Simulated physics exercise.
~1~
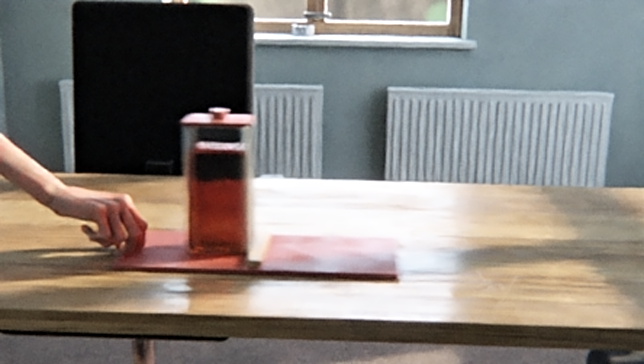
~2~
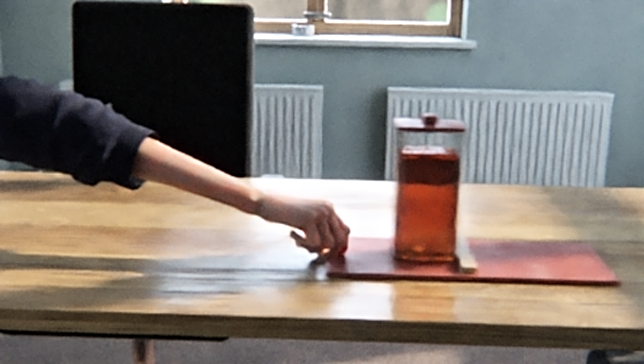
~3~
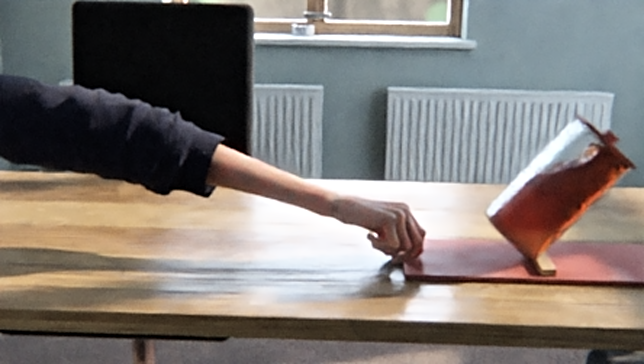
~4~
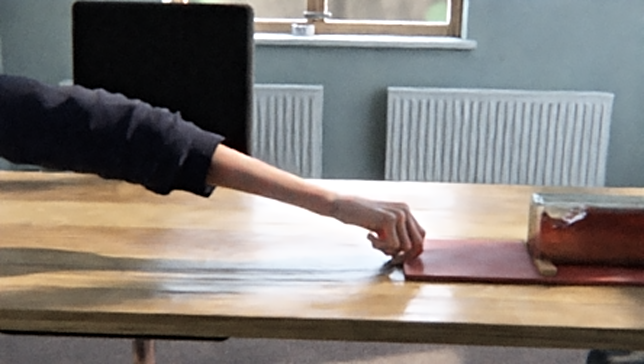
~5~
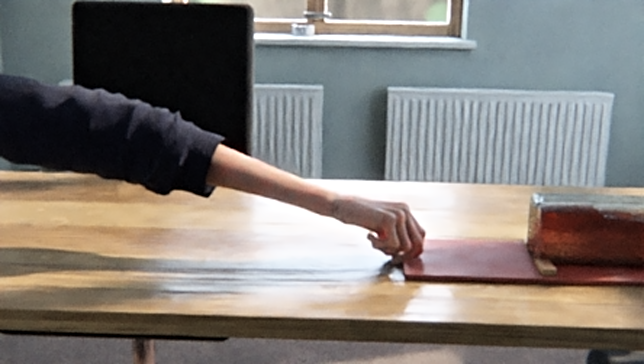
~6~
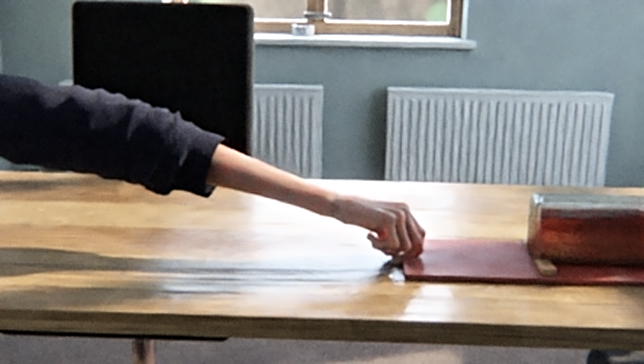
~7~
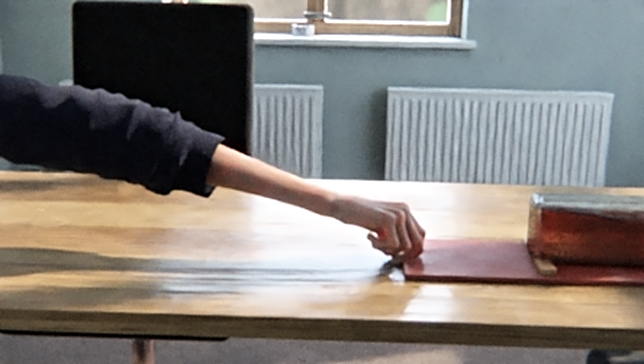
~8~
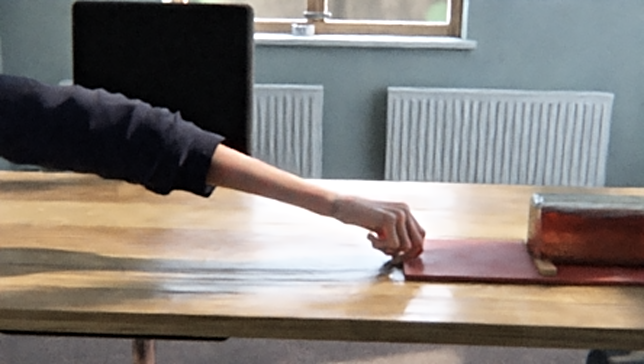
A square bottle partly filled with tea toppled to the right when the red board it stood on, pushed rightward along a wooden table by someone's hand, came to a stop, and it ended up lying on its side while the hand stayed at the board's edge.
